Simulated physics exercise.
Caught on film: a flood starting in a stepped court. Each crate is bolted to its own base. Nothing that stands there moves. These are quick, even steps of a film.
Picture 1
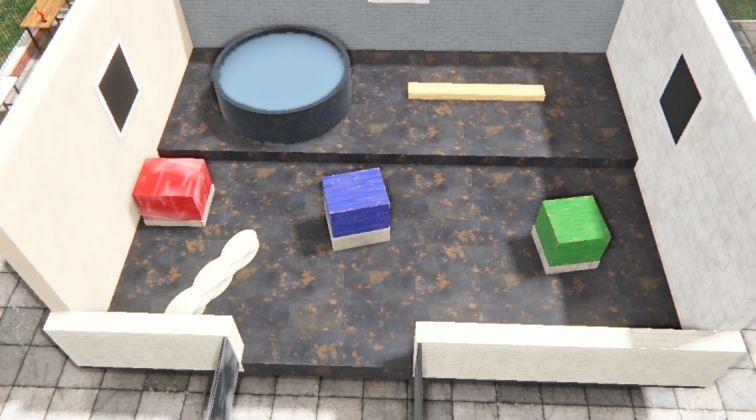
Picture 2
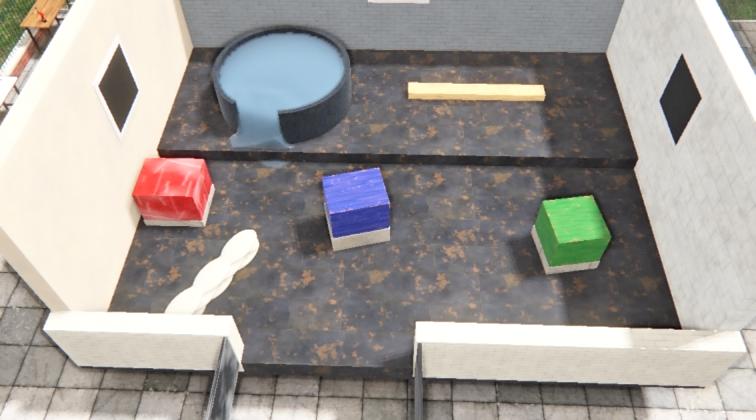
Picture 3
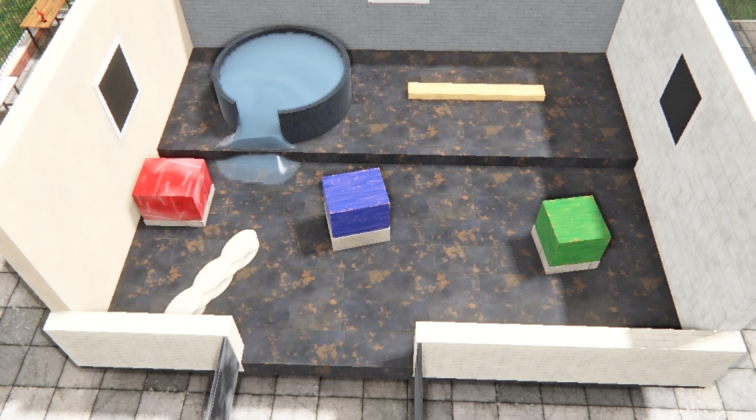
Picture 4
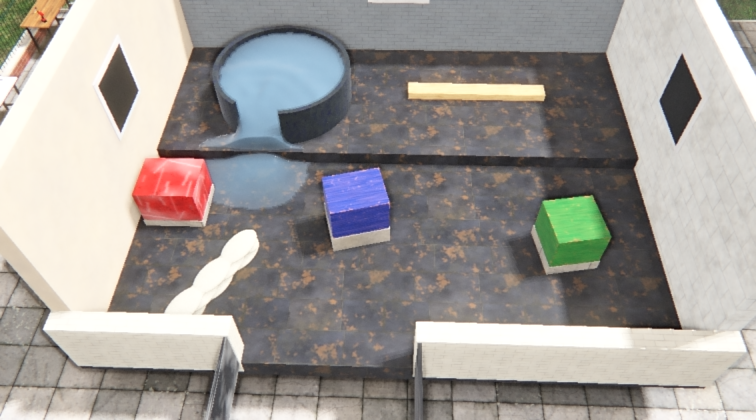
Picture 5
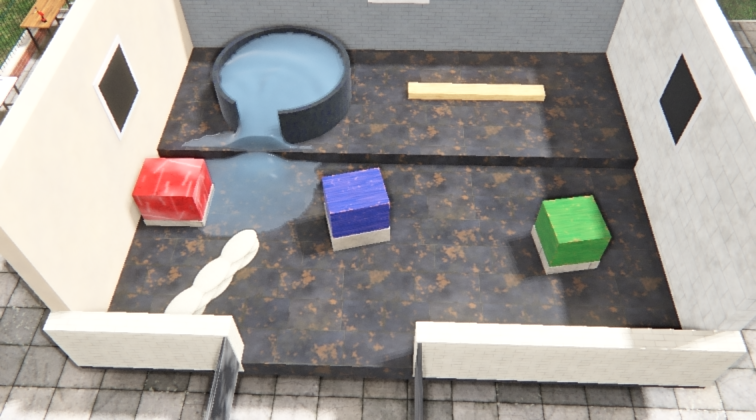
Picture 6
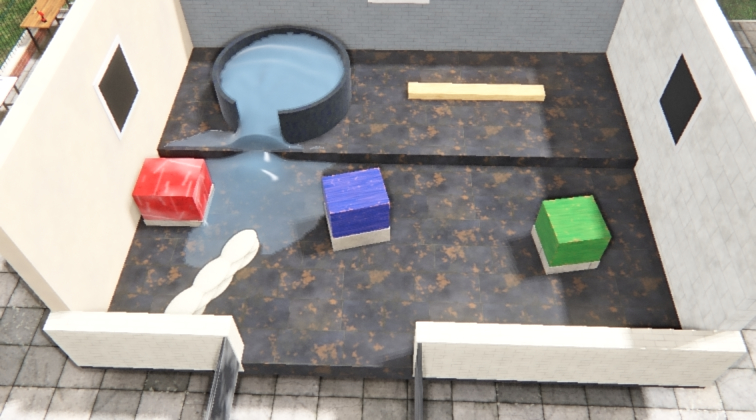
In this clip, a round pool on the upper level of a stepped court opens at its front, and water pours down onto the lower floor, spreading between the red and blue blocks and reaching the white twisted object.
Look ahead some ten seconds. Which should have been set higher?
In the end: The red crate is wetted; the green crate escapes dry; the blue crate escapes dry.
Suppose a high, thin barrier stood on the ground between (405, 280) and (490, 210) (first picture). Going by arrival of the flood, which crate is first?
First comes the crate marked red.
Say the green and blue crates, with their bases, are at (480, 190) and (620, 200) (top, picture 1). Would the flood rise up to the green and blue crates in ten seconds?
In short: Green is spared, blue is safe.
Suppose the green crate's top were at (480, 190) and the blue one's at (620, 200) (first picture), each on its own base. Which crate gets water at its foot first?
First comes the crate marked red.
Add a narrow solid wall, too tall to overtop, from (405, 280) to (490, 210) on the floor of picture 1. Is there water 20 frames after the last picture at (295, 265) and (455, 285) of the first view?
As listed: Wet, not flooded.
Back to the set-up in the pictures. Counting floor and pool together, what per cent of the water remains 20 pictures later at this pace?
Near 94 in a hundred.
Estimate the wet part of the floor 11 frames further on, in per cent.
About 25 per cent.
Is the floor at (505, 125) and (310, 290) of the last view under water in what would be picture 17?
As listed: No water, covered.
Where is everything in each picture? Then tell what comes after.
The first picture shows the round pool at (282, 71) is whole and still.
In the second picture, water pours out at (260, 131) and has run to (286, 149).
In the third picture, the front is at (281, 179), out from the gap at (260, 132).
In the fourth picture, the front is at (213, 197), out from the gap at (260, 132).
In the fifth picture, water pours out at (260, 132) and has run to (213, 229).
In the sixth picture, water pours out at (260, 131) and has run to (192, 257).
A moment on, water covers 15 % of the floor; the red crate water round its plinth, the green crate not reached, the blue crate water round its plinth.
Next, water covers 25 % of the floor; the red crate water round its plinth, the green crate not reached, the blue crate water round its plinth.
Then, water covers 25 % of the floor; the red crate water round its plinth, the green crate not reached, the blue crate water round its plinth.
Later, water covers 35 % of the floor; the red crate water round its plinth, the green crate water round its plinth, the blue crate water round its plinth.
In the end, water covers 50 % of the floor; the red crate was topped, the green crate stayed above the water, the blue crate stayed above the water.
